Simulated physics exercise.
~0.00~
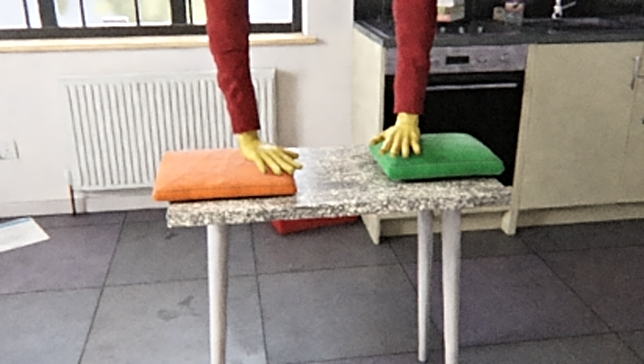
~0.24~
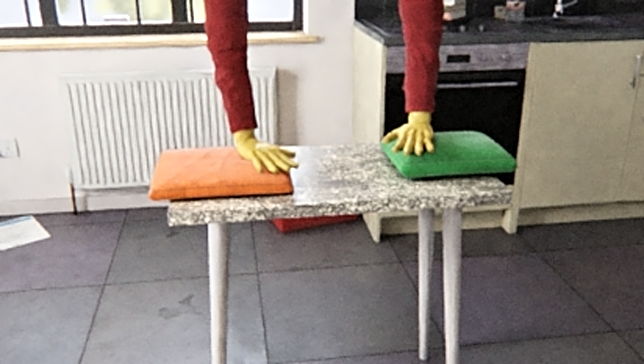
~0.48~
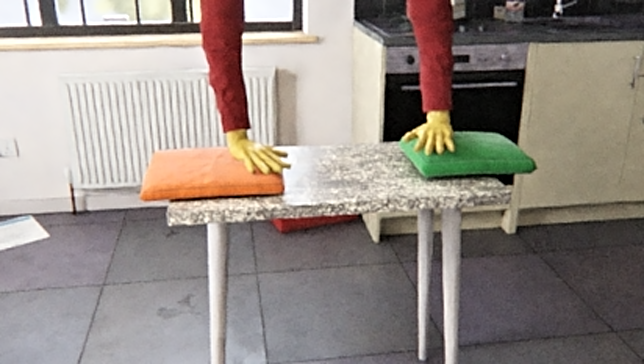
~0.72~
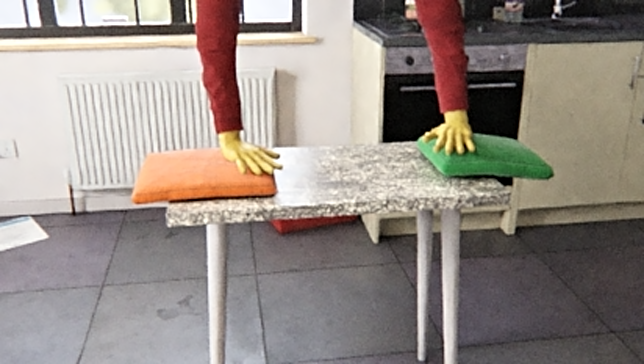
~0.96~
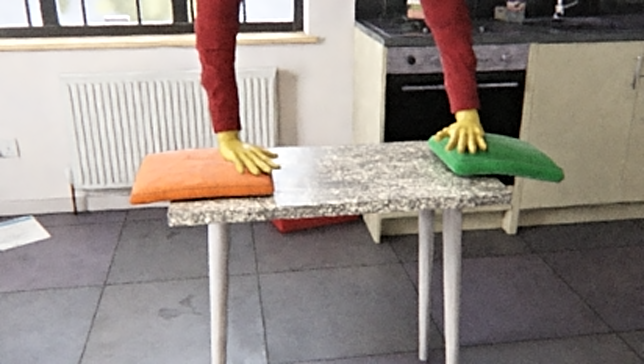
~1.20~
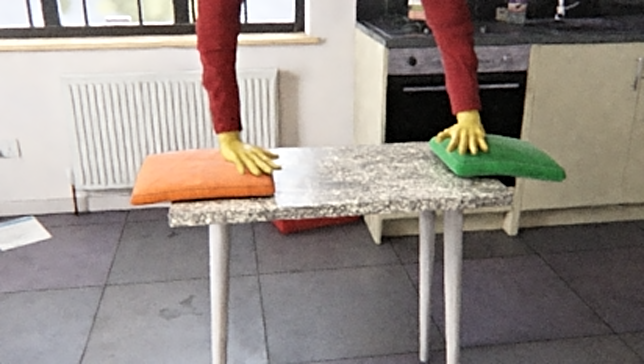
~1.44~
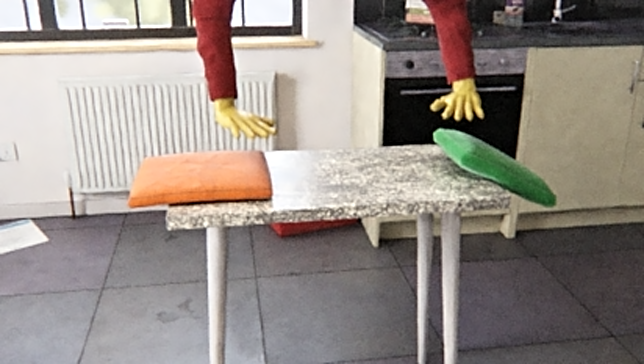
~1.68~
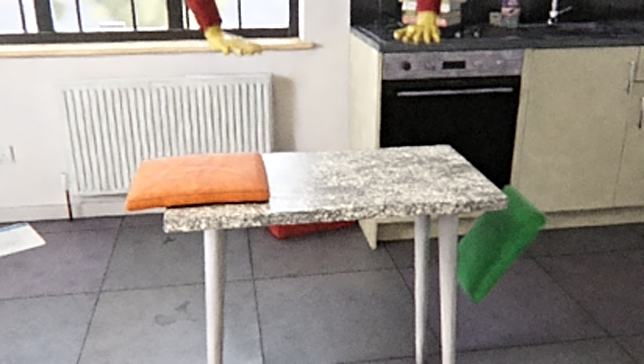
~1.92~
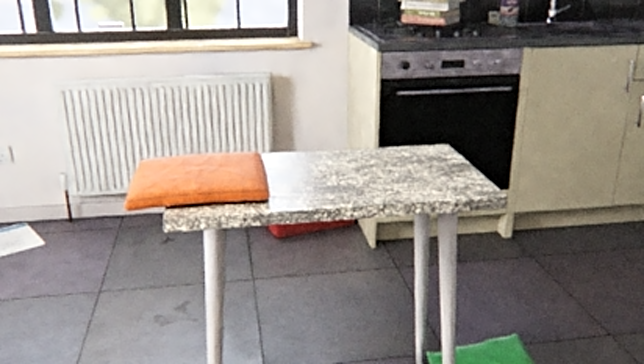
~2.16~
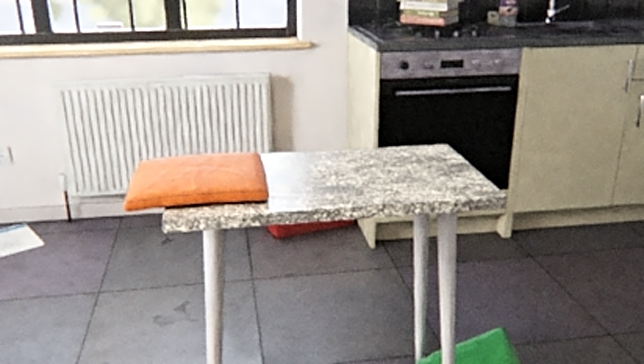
A green bag slid outward by gloved hands tips off the table while an orange pad stays.
